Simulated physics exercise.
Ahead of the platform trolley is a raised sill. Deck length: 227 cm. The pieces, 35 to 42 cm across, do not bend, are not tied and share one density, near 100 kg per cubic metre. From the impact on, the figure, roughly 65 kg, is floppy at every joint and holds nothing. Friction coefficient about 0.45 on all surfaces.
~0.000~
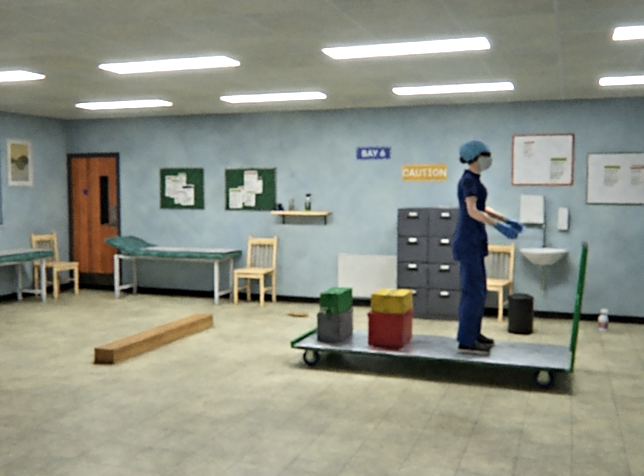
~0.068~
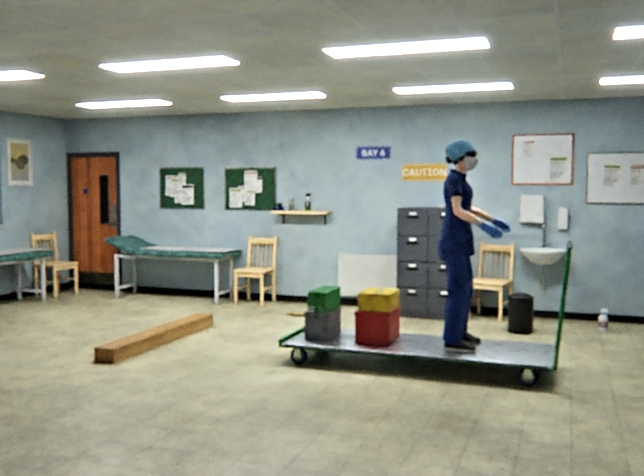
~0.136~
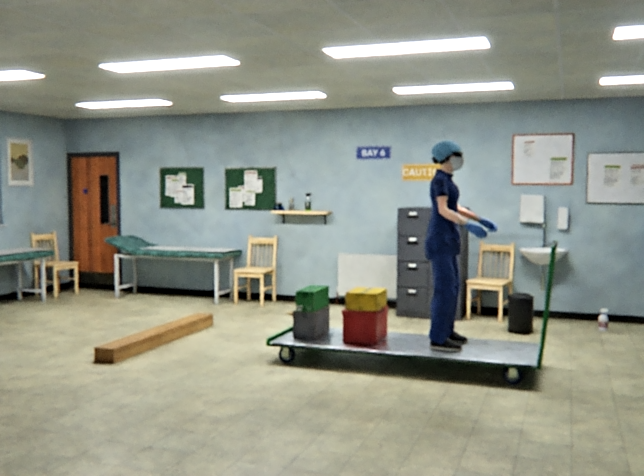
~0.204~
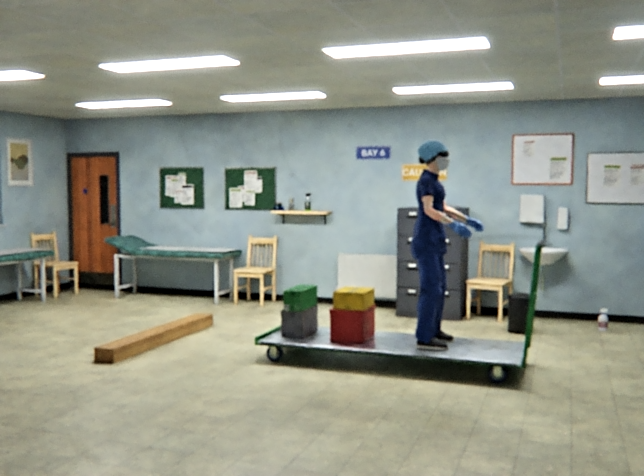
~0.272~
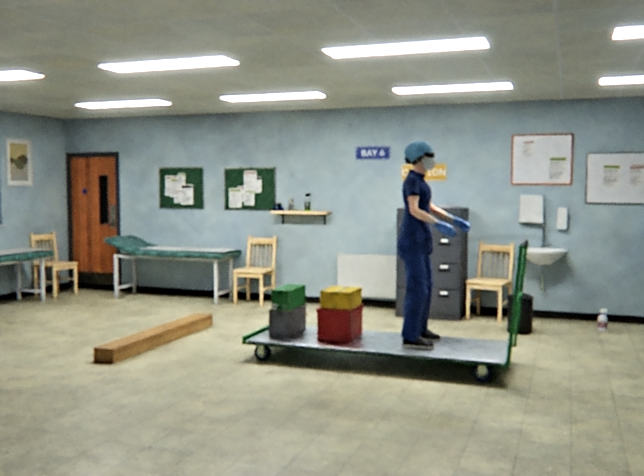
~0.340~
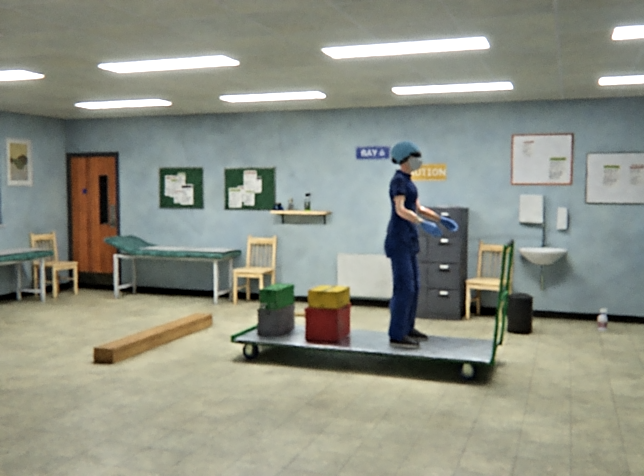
A platform trolley carrying stacked boxes and a standing masked figure rolls steadily left.
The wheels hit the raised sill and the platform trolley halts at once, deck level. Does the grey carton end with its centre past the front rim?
In the end the grey carton keeps its place on the deck.
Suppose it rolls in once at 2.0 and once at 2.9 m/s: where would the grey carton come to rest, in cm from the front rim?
First 50 cm past, then 50 cm past.
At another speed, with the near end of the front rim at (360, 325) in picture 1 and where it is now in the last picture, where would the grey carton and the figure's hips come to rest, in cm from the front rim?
Then grey 30 past, hips 30 past.
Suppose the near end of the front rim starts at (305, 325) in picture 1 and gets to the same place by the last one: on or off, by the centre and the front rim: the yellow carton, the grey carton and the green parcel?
In that case yellow on, grey on, green off.
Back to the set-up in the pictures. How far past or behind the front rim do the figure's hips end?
Some 80 cm behind it.
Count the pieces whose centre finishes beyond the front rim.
1 in all.
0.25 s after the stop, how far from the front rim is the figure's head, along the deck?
Some 110 cm behind it.
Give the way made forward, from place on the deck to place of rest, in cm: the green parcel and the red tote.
Green 75, red 35.
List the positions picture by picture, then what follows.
Grey carton (335, 324), red tote (391, 326), rim corner (292, 345); 158 cm still to roll, in the first frame.
Grey carton (323, 323), red tote (378, 325), rim corner (280, 343); 146 cm still to roll, in the second frame.
Grey carton (312, 322), red tote (365, 324), rim corner (268, 342); 134 cm still to roll, in the third frame.
Grey carton (300, 321), red tote (353, 323), rim corner (256, 341); 123 cm still to roll, in the fourth frame.
Grey carton (288, 320), red tote (340, 322), rim corner (244, 340); 111 cm still to roll, in the fifth frame.
Grey carton (276, 319), red tote (328, 321), rim corner (232, 339); 99 cm still to roll. Speed about 1.7 m/s, in the sixth frame.
After 0.92 s the deck stops.
After 1.47 s the grey carton is 15 cm behind the rim, tilted 0°, near (174, 312) in the last picture's view.
After 1.92 s the grey carton is 15 cm behind the rim, tilted 0°, near (174, 312) in the last picture's view.
At rest, 4.2 s, past the rim, green parcel; behind it, grey carton, yellow carton, red tote and the figure's hips.
